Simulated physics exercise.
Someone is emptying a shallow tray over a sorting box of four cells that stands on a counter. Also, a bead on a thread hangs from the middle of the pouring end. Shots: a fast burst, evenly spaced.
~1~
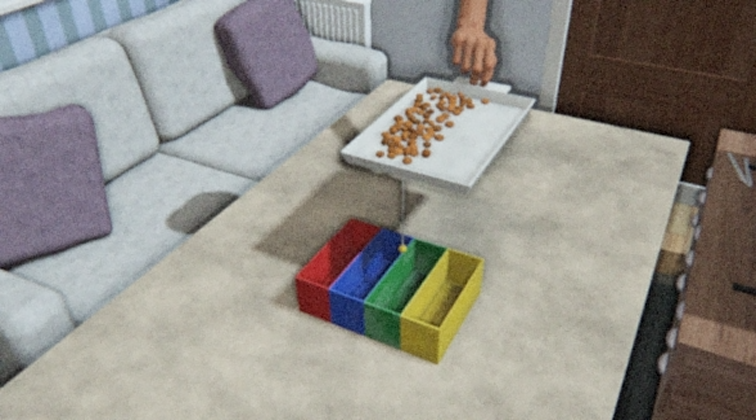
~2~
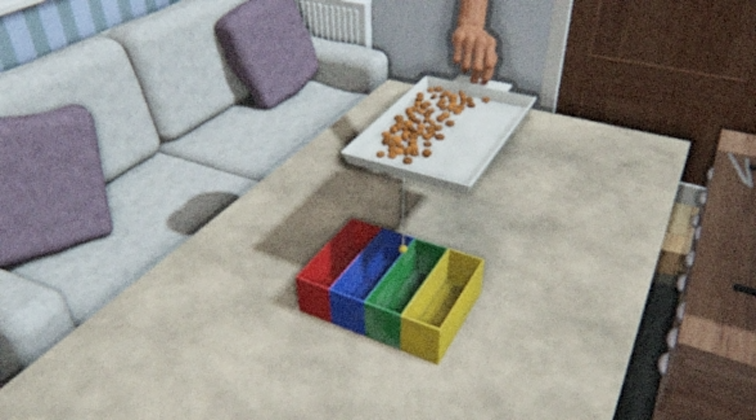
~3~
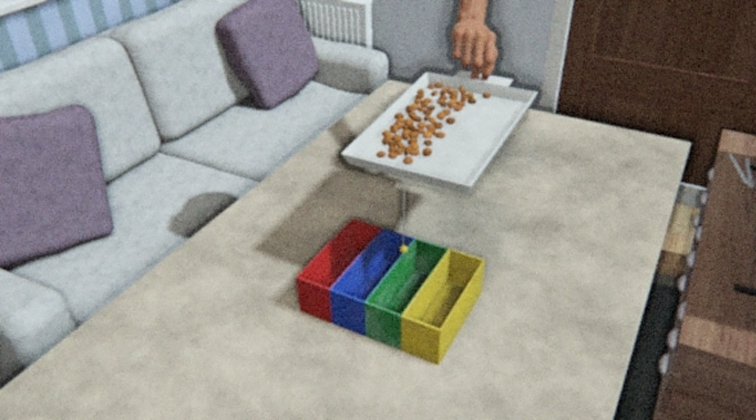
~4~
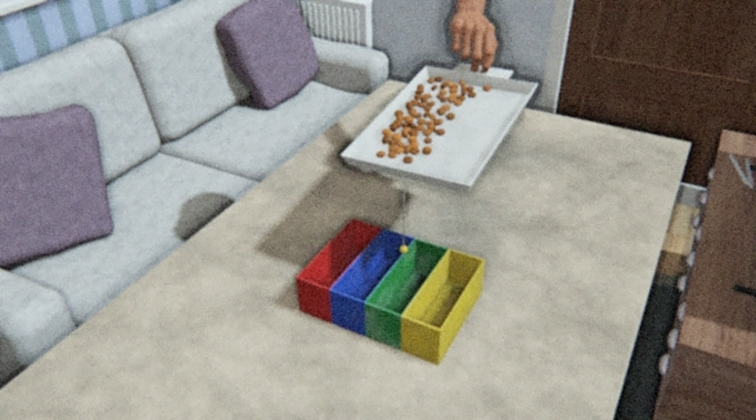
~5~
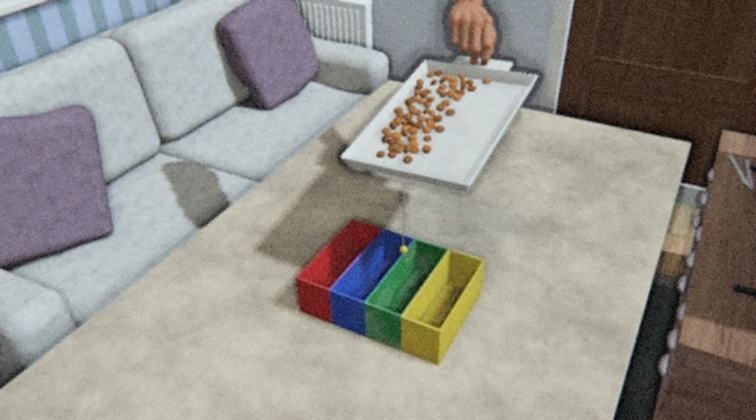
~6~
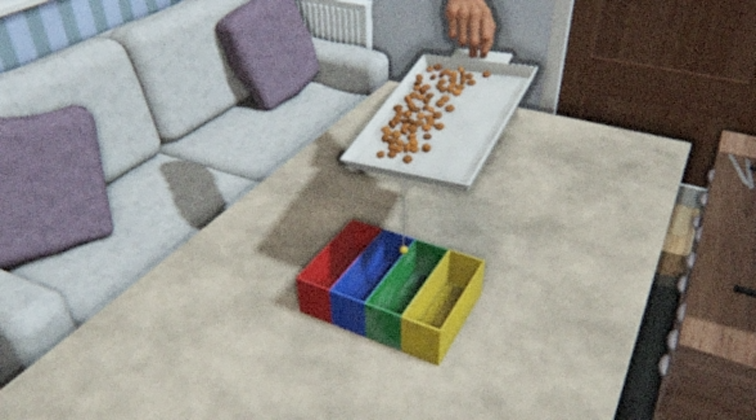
A hand slightly tilts a white tray of brown kibble above a four-colored sorting box.
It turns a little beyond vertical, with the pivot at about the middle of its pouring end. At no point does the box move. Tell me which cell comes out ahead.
I would say the red cell comes out ahead.
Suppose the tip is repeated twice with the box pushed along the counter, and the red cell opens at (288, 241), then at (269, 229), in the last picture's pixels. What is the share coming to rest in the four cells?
Trial 1 near 100 %, trial 2 near 100 %.
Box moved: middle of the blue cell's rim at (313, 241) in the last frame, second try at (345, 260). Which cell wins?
The green cell, and then the cell in blue.
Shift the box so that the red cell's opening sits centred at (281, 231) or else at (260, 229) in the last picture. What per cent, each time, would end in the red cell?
About 0 per cent first, then about 0 per cent.
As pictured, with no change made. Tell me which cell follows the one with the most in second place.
The second spot goes to blue.
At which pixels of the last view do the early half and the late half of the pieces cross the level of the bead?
Near (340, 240) to start, and near (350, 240) afterwards.
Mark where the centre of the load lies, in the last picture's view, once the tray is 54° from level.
Close to (374, 145).
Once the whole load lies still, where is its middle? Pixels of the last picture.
I'd say the middle ends up at about (343, 284).
Soon after the last picture, tray tipped steeply; nearly all on the tray; a stray few falling or outside the box.
A little later, tray tipped right over; about a quarter on the tray; about half in the red cell; a small part in the blue cell; about a quarter falling or outside the box.
Later still, tray tipped past a quarter turn; about two thirds in the red cell; about a quarter in the blue cell; a small part falling or outside the box.
At rest, tray tipped past a quarter turn; about two thirds in the red cell; about a quarter in the blue cell; none in the yellow cell; none in the green cell; a small part outside the box.
